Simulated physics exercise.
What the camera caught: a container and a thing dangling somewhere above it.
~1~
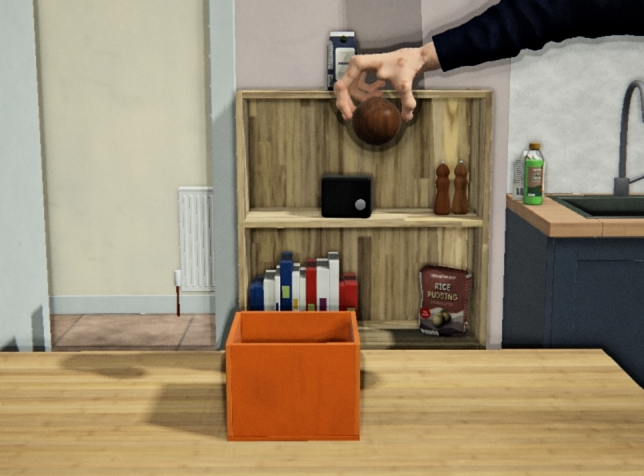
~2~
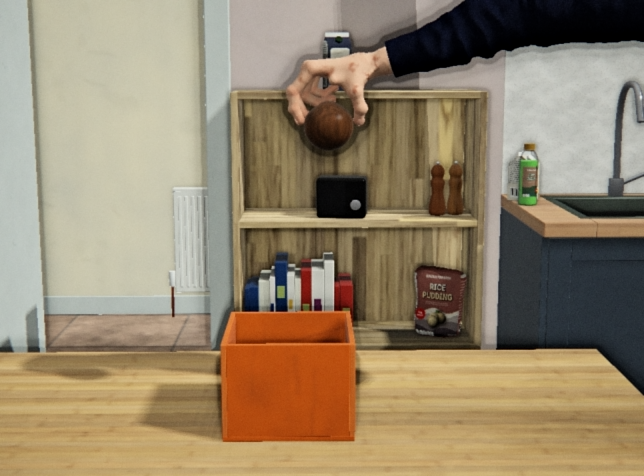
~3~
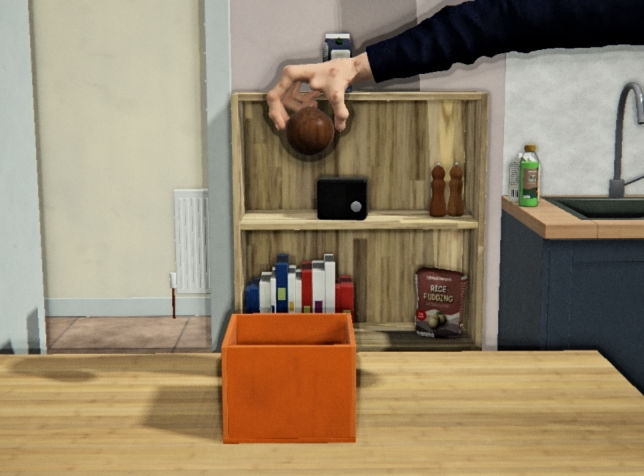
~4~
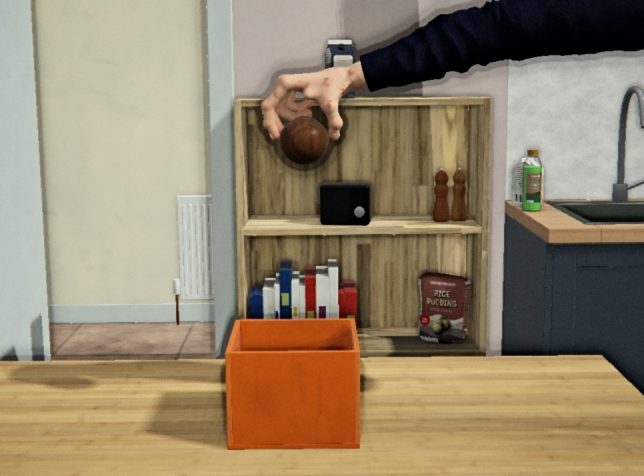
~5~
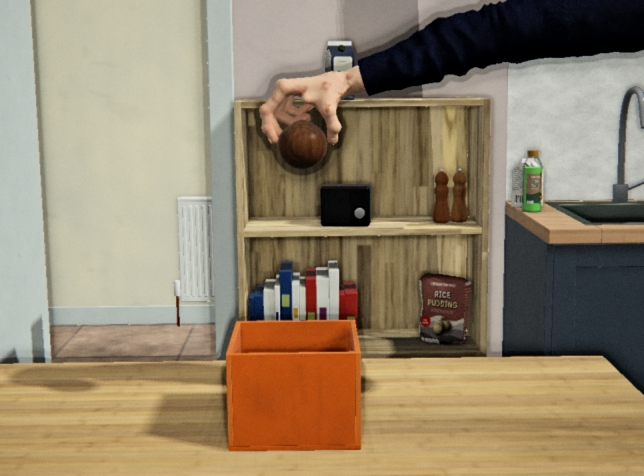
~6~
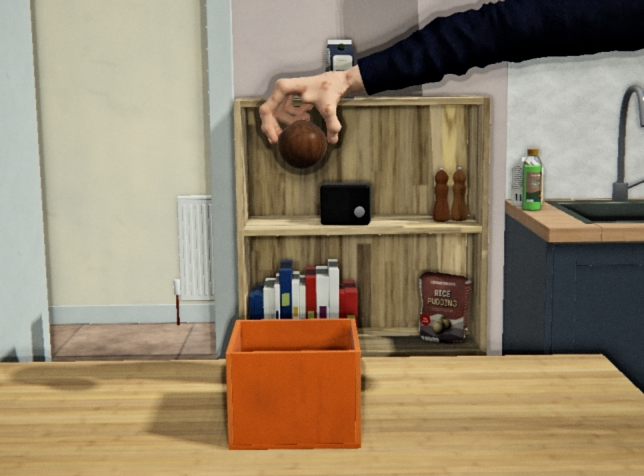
We see a hand holding a round brown object above an orange open-topped container on a wooden table. The hand moves left and slightly down until the object is over the container, then stays there, still gripping it.
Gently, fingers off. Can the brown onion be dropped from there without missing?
The brown onion will have found the opening.
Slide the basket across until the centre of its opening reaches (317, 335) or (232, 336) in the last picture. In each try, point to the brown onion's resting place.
Final spots, roughly: (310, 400) and (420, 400).
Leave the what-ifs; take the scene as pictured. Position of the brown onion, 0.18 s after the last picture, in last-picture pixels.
It ends up somewhere around (303, 207).
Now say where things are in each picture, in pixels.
The first frame shows still on the way; brown onion (376, 122); basket (295, 372).
The second frame shows still on the way; brown onion (329, 126); basket (290, 373).
The third frame shows still on the way; brown onion (310, 131); basket (291, 375).
The fourth frame shows still on the way; brown onion (304, 141); basket (294, 380).
The fifth frame shows still on the way; brown onion (302, 145); basket (295, 382).
The sixth frame shows in place, still held; brown onion (302, 145); basket (295, 380).
Then, 0.18 s on from there, brown onion displaced about its own width near (303, 208).
Then, 0.28 s on from there, brown onion on its way down near (305, 325).
In the end, the brown onion lands inside, near (306, 398).
